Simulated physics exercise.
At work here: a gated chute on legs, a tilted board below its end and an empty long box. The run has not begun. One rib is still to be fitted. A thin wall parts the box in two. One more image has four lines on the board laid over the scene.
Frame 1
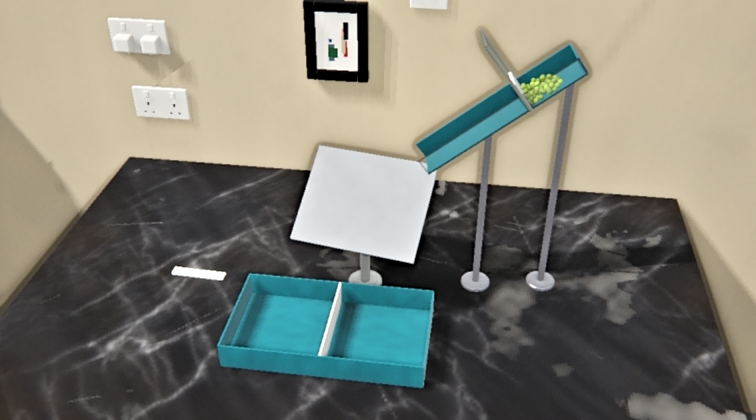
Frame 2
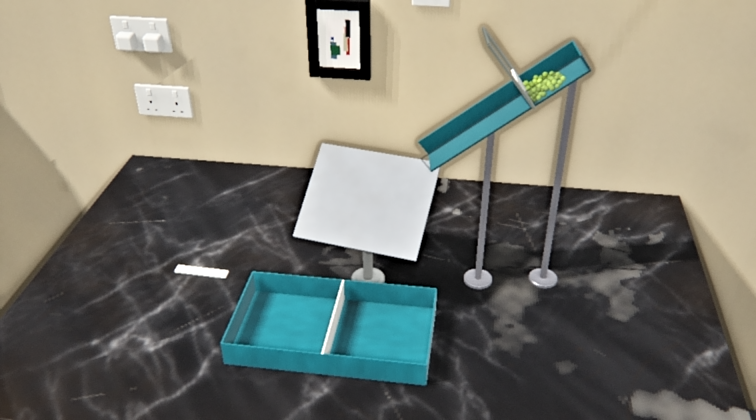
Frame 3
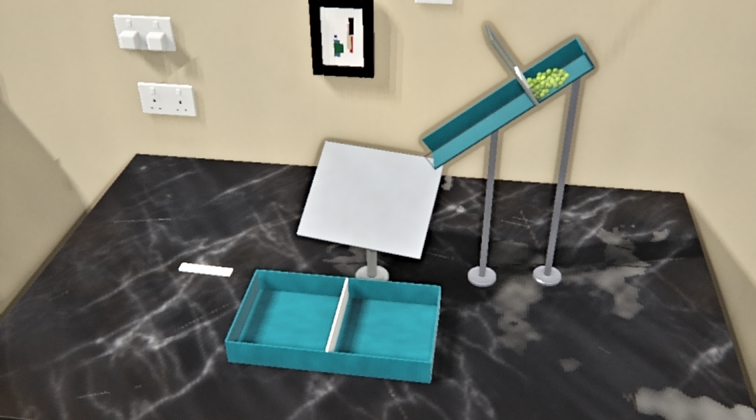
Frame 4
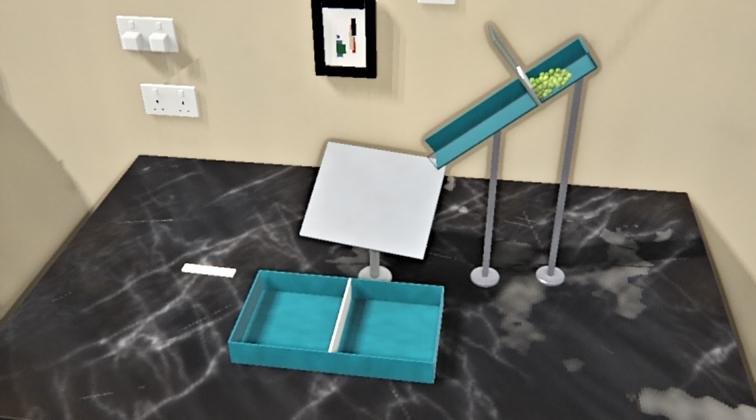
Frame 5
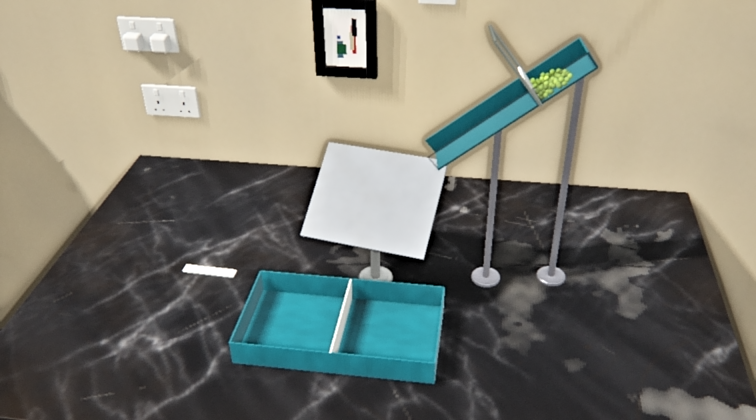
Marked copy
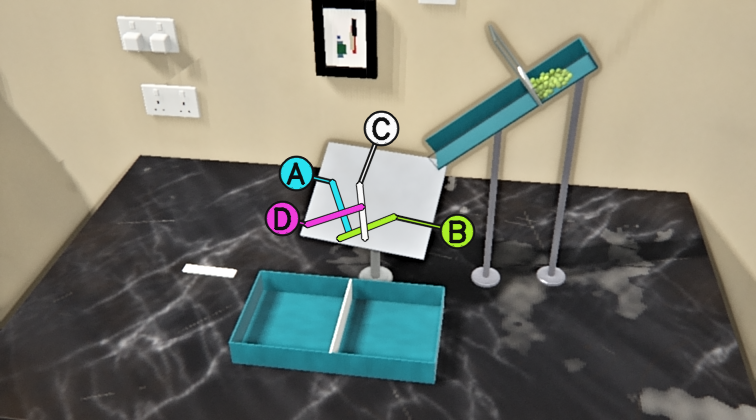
A black marble-patterned counter stands against a cream wall with white switches, a socket and a small black-framed picture, seen from above at an angle. A teal chute on two grey legs holds green peas behind a gate at upper right, near a tilted white board and an empty, divided teal box. Nothing on the counter moves; only the camera shifts very slightly.
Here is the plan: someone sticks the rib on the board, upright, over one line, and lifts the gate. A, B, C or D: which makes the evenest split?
Best: A.
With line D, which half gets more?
More lands on the left.
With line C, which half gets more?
More lands on the right.
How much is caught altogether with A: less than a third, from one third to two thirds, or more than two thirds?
It is more than two thirds.
On the marked copy, line A from (332, 182) to (348, 231); line B from (394, 216) to (339, 238); line C from (359, 184) to (365, 238); line D from (361, 206) to (307, 224).
With A, of what is caught, roughly half in the left half, roughly half in the right.
With B, of what is caught, almost all in the left half, about a tenth in the right.
With C, of what is caught, about a tenth in the left half, almost all in the right.
With D, of what is caught, the larger part in the left half, roughly a quarter in the right.
